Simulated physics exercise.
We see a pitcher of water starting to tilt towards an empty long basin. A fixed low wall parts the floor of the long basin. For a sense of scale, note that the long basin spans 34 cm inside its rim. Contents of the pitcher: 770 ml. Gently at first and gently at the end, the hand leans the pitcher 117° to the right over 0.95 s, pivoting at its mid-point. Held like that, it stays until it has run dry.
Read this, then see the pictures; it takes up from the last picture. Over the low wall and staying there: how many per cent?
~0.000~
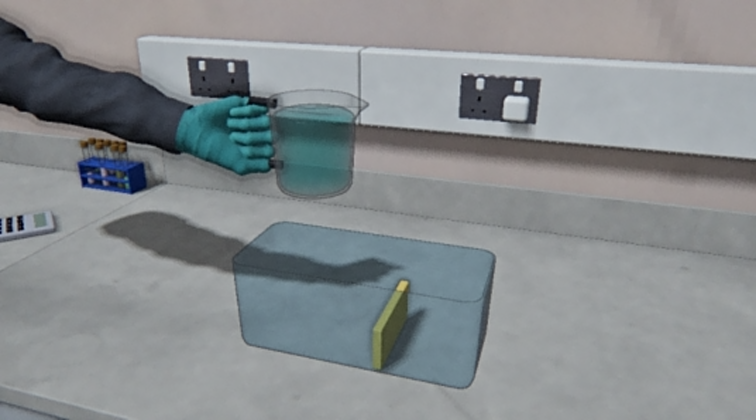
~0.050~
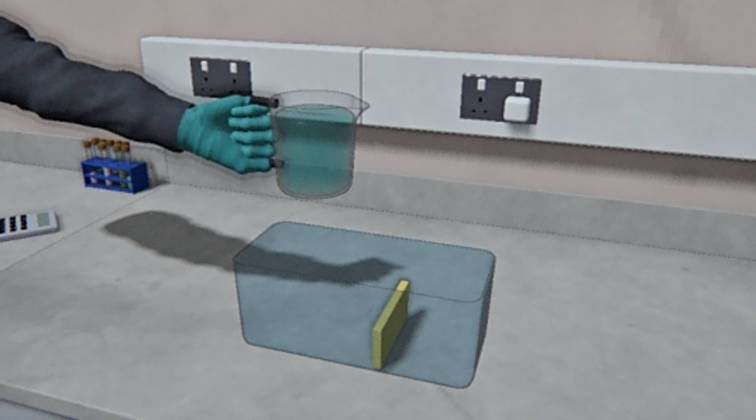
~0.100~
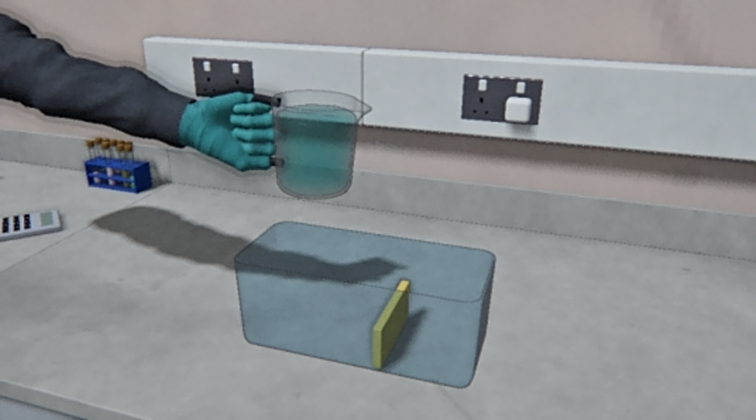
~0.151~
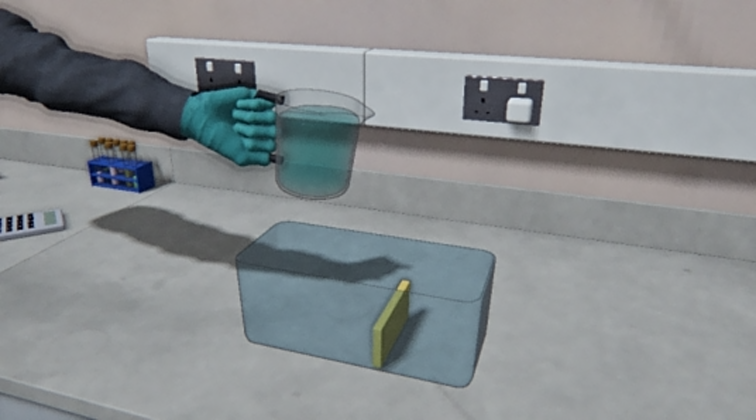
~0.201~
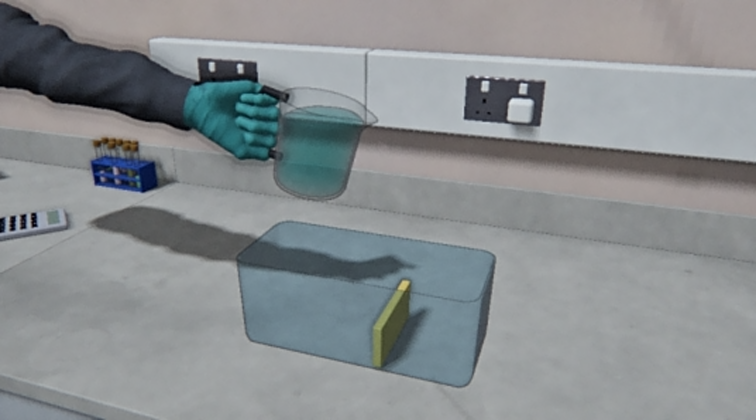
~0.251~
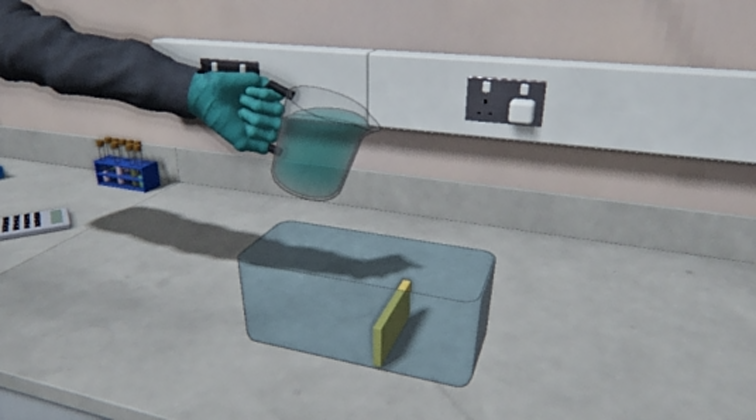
74 out of 100.
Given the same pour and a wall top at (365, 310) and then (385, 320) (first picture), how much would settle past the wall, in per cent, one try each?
The first gives near 90 per cent and the second near 80 per cent.
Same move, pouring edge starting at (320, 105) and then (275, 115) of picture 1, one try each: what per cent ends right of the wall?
I'd expect close to 5 per cent and then close to 0 per cent.
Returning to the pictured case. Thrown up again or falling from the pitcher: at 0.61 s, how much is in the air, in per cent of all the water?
At that moment, about 24 percent.
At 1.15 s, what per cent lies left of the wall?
That share comes to around 24 in a hundred.
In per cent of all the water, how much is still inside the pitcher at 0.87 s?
Roughly 10 percent remains.
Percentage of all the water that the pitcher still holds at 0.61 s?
Fraction remaining: Approx. 64 per cent.
By 0.61 s the tilt is 84° and 63 per cent is still to pour, 0 is left of the wall and 13 right of it.
By 0.87 s the tilt is 115° and 9 per cent is still to pour, 9 is left of the wall and 68 right of it.
By 1.15 s the tilt is 117° and 0 per cent is still to pour, 25 is left of the wall and 74 right of it.
By 1.45 s the tilt is 117° and 0 per cent is still to pour, 25 is left of the wall and 74 right of it.
At rest 25 per cent lies left of the wall, 74 right of it and 1 outside.
